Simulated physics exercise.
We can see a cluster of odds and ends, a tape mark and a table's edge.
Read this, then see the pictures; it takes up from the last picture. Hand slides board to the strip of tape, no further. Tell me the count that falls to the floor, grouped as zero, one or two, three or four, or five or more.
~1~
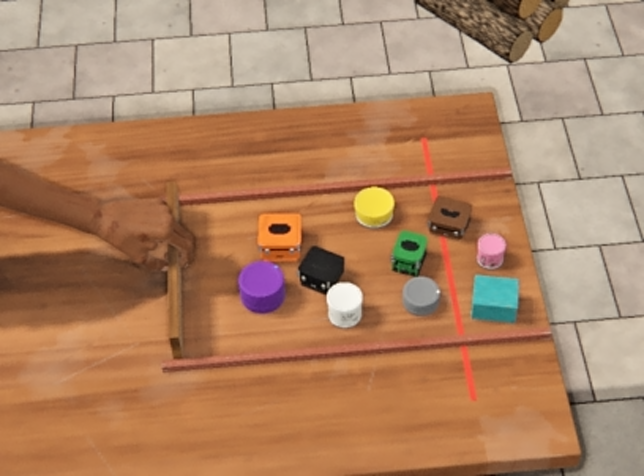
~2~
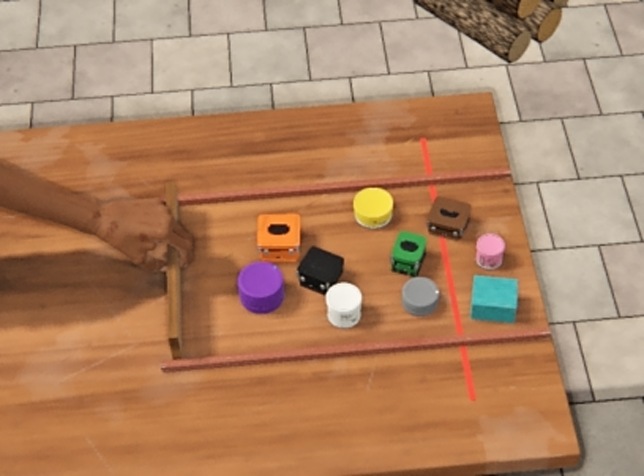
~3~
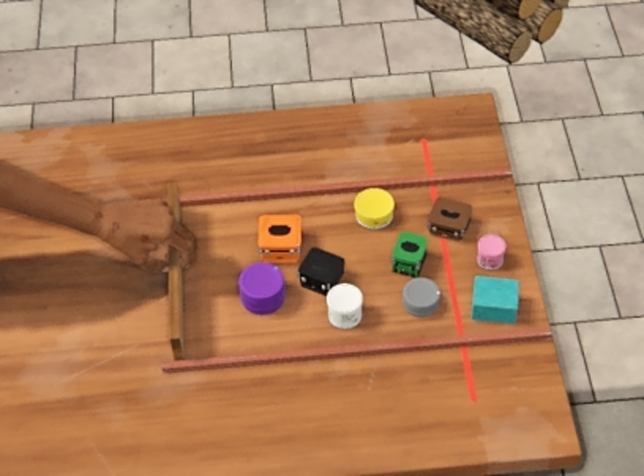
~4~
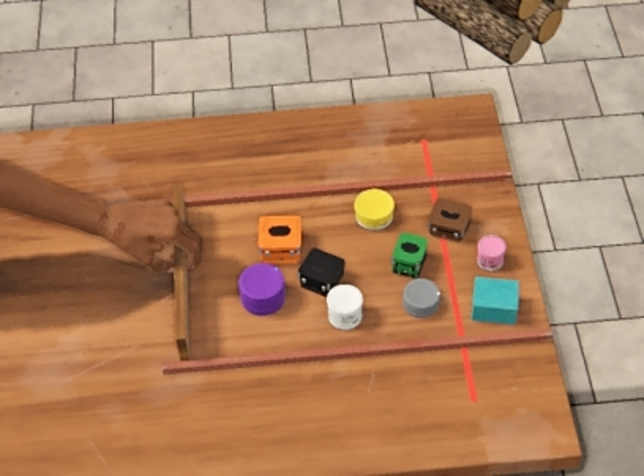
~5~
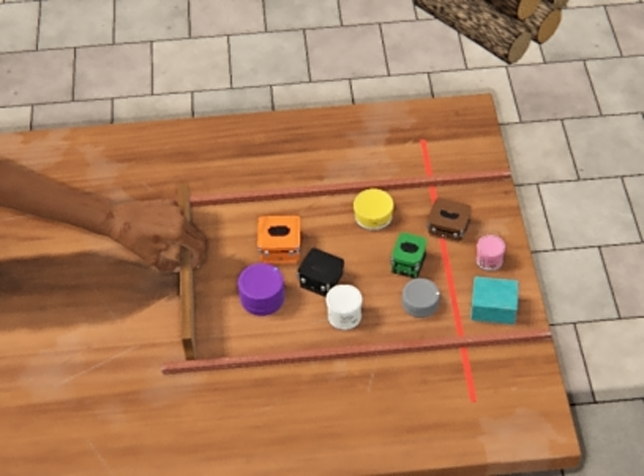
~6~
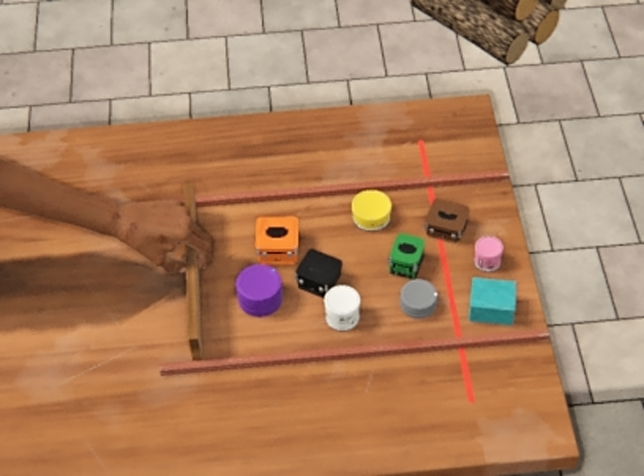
The count is one or two.
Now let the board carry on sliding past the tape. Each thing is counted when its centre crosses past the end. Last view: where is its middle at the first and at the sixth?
The first one at (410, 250), the next at (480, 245).
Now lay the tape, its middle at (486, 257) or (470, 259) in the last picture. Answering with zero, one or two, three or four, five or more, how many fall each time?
Taking them in turn, at least five; three to four.
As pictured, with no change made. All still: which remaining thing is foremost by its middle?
The answer is the turquoise block.
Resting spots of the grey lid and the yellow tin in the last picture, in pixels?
The first sits around (503, 297), while the other sits around (452, 196).
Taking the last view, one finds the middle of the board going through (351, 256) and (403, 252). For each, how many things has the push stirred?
The count is 6 at the first point and 10 at the second.
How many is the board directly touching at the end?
4 touch it.
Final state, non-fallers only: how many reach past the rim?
The tally is 1.
A little later, none off yet; pink tin at rest near (488, 254); turquoise block at rest near (493, 302); brown case at rest near (447, 222).
Next, none off yet; pink tin shifted about its own width near (520, 251); turquoise block moving near (503, 301); brown case shifted a little near (460, 219).
When it is over, the number that fall off is one or two; down, green case and pink tin.
